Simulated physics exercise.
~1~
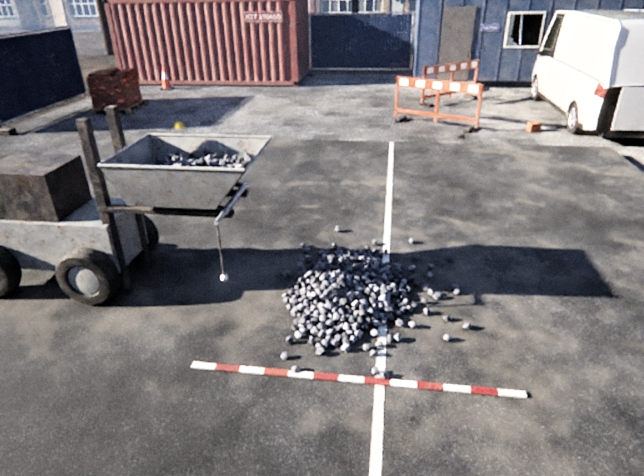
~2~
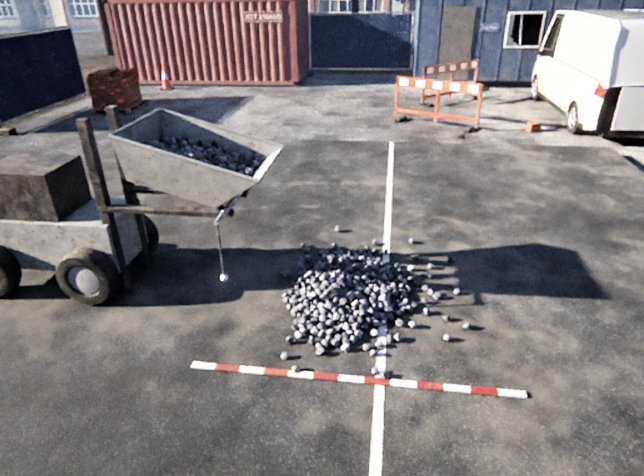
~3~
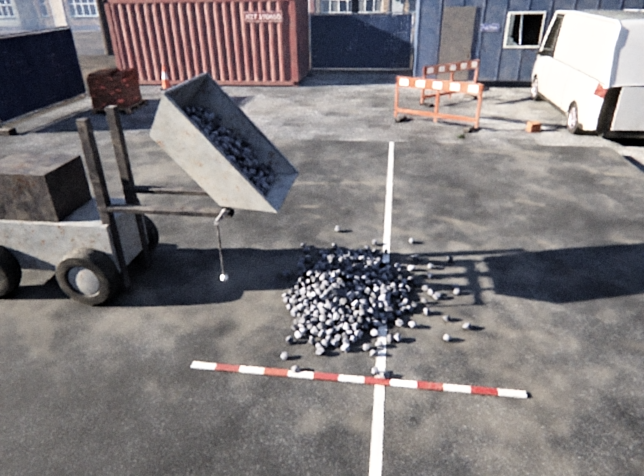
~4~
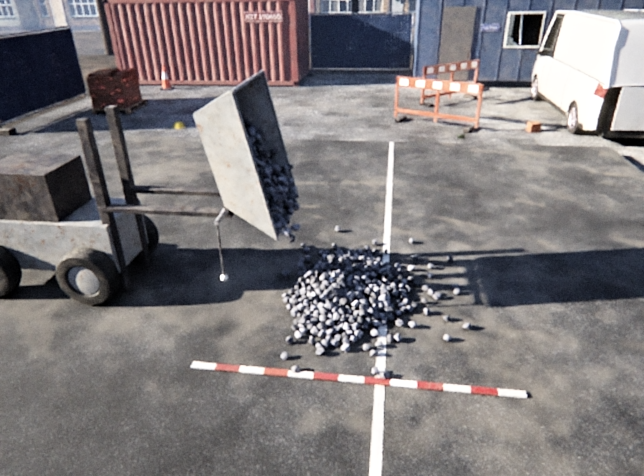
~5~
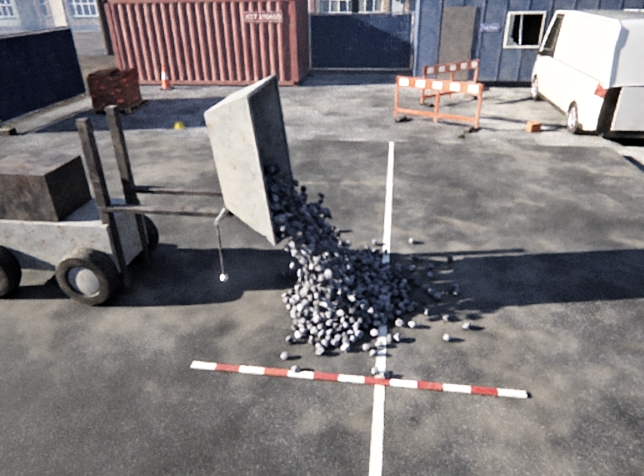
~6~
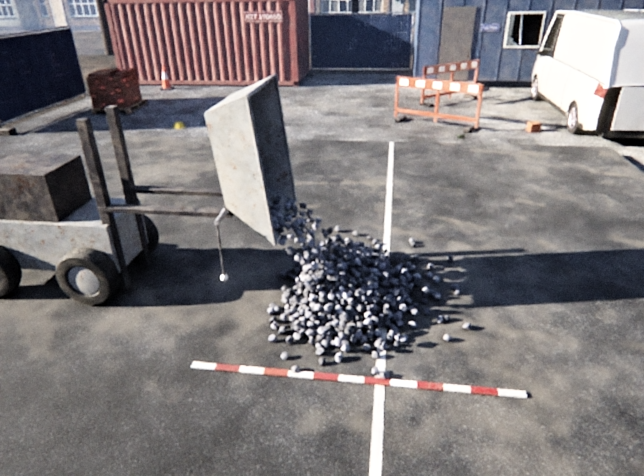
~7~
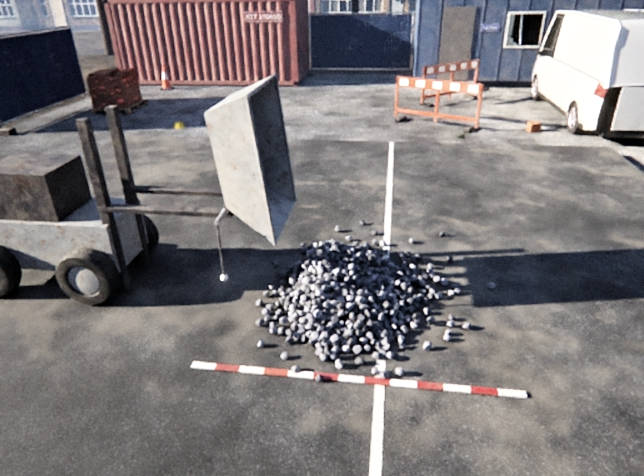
Forklift skip tipping steeply to the right, pouring grey stones onto a loose heap across a white line, ending empty and tilted.
